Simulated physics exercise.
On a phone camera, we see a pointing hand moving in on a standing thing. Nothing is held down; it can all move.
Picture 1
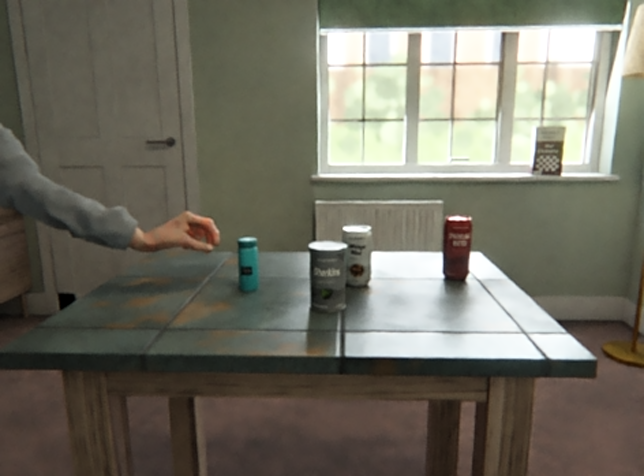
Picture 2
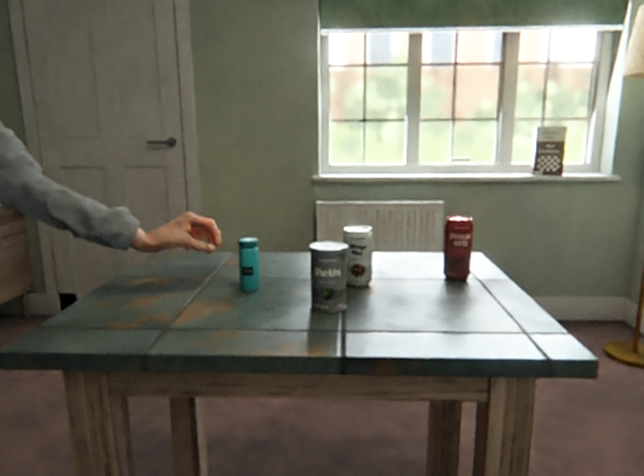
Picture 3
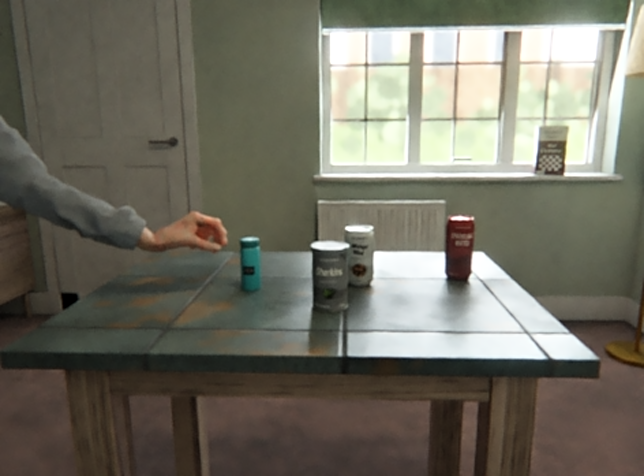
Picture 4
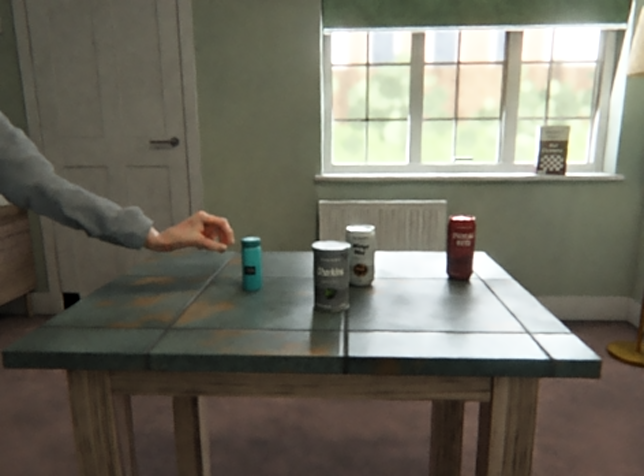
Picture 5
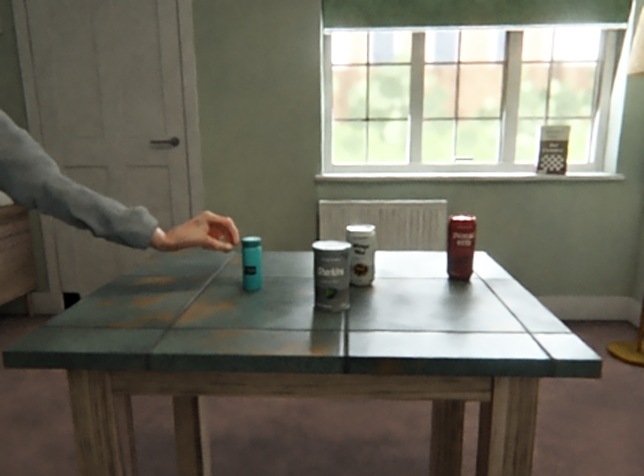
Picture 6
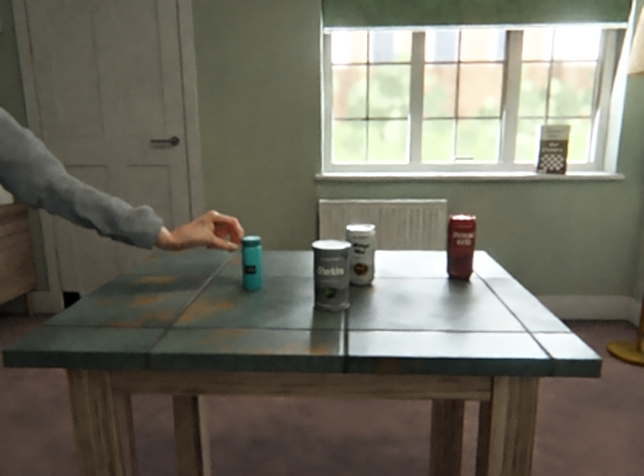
In a dim room with pale green walls, a white door and a bright window above a radiator, a tiled table is seen from the front, slightly above its top. A small turquoise shaker stands left of centre, with grey and white containers near the middle and a dark red one to the right. A grey-sleeved arm moves slowly rightward from the left, bringing its hand close to the shaker, while the view shifts very slightly.
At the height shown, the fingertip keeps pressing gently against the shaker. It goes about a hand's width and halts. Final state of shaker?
Over.
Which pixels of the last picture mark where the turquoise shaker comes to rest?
Roughly (293, 278).
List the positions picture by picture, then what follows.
Turquoise shaker (248, 264), in the first frame.
Turquoise shaker (249, 264), in the second frame.
Turquoise shaker (250, 264), in the third frame.
Turquoise shaker (252, 263), in the fourth frame.
Turquoise shaker (252, 263), in the fifth frame.
Turquoise shaker (252, 263), in the sixth frame.
Then, 0.40 s past the last view, turquoise shaker rocked 28° from its first pose near (264, 261).
Then, 0.60 s past the last view, turquoise shaker on its side near (288, 278).
Then, 0.70 s past the last view, turquoise shaker on its side near (293, 278).
Finally, down or leaning hard on the table, turquoise shaker. Final places as the last picture's camera would see them, turquoise shaker near (293, 278).
